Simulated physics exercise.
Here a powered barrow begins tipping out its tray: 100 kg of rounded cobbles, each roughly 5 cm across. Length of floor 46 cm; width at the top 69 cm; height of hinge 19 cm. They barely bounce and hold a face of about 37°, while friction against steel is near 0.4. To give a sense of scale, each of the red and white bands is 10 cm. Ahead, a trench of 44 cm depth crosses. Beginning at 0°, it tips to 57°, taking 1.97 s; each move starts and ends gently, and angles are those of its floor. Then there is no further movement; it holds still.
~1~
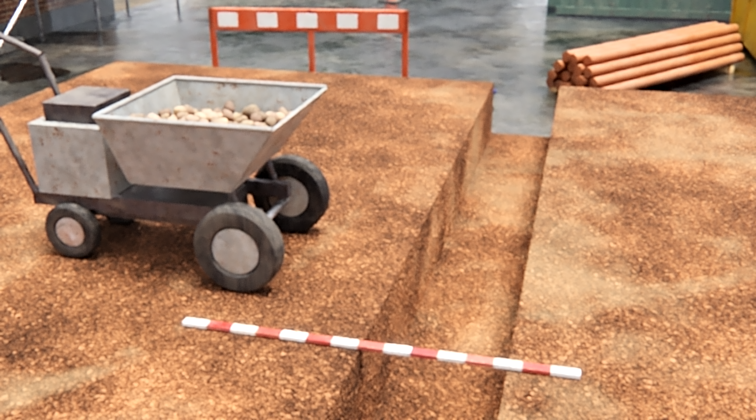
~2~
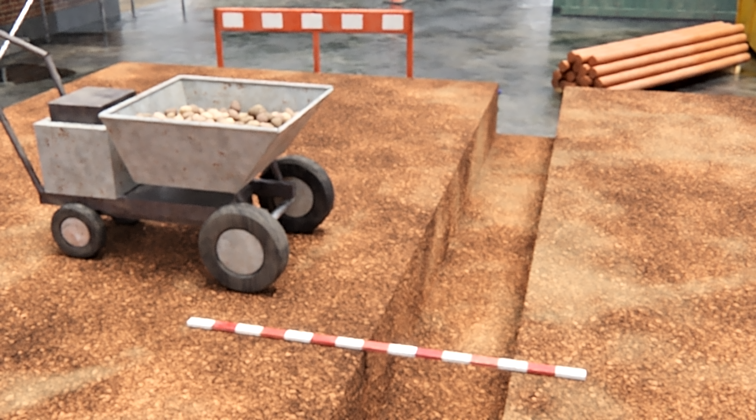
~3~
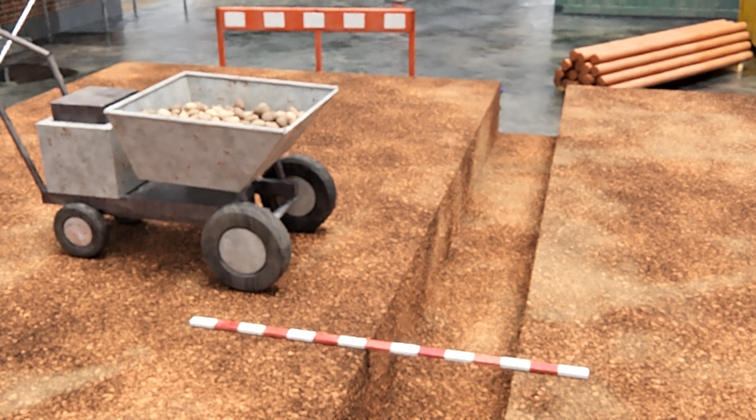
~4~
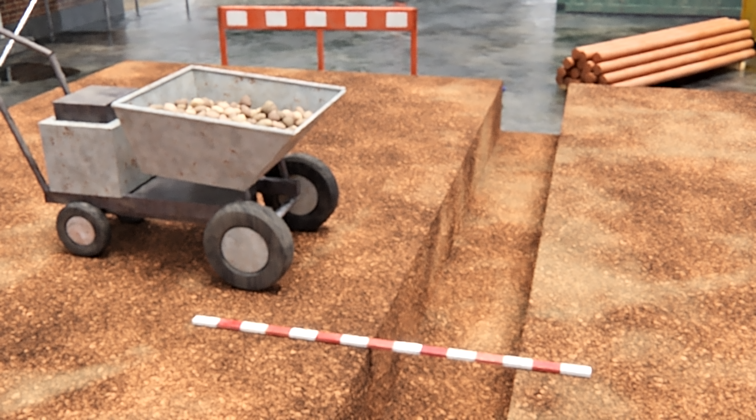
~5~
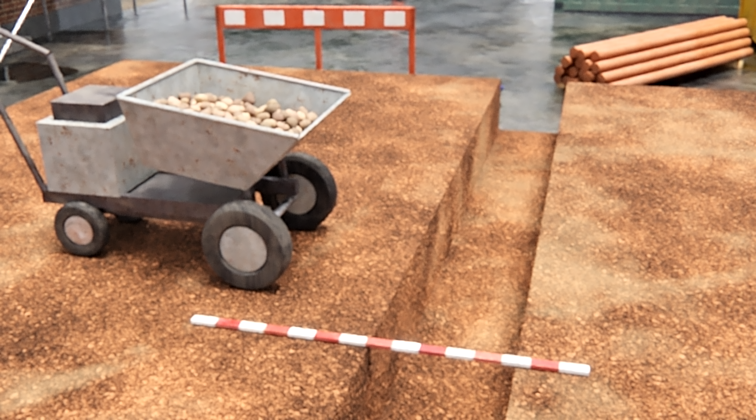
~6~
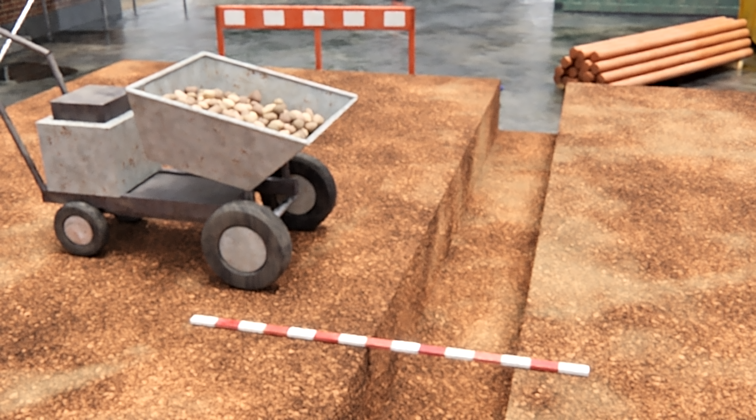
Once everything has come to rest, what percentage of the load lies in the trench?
50 %.
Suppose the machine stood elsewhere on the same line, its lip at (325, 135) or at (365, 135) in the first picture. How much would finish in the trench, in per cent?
About 45 per cent first, then about 40 per cent.
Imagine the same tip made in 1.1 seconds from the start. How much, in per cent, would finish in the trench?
Trench share: Approx. 50%.
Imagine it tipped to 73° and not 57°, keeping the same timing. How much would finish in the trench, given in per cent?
Roughly 100 percent.
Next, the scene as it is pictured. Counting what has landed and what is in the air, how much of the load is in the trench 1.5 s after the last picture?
I'd put it near 10 per cent.
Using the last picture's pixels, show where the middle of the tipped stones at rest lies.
Centre estimate: Around (453, 358).
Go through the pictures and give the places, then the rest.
In the first frame, the tray is at 0°, its lip at (272, 130); the top of the load is at (226, 115).
In the second frame, lip at (278, 131), floor tilted 1°, highest stones at (231, 115).
In the third frame, the tray is at 2°, its lip at (284, 132); the top of the load is at (227, 113).
In the fourth frame, the tray is at 5°, its lip at (293, 134); the top of the load is at (214, 109).
In the fifth frame, lip at (299, 138), floor tilted 9°, highest stones at (203, 103).
In the sixth frame, lip at (307, 144), floor tilted 13°, highest stones at (199, 97).
Then, 0.9 s after the last picture the floor is at 48°, 100 % in the tray; the foremost stones are at (353, 165).
Then, 1.5 s after the last picture the floor is at 57°, 89 % in the tray, 2 % short of the trench, 9 % in the trench; the foremost stones are at (446, 293).
Then, 1.8 s after the last picture the floor is at 57°, 71 % in the tray, 2 % short of the trench, 27 % in the trench; the foremost stones are at (504, 364).
Then, 3.8 s after the last picture the floor is at 57°, 50 % in the tray, 50 % in the trench; the foremost stones are at (520, 357).
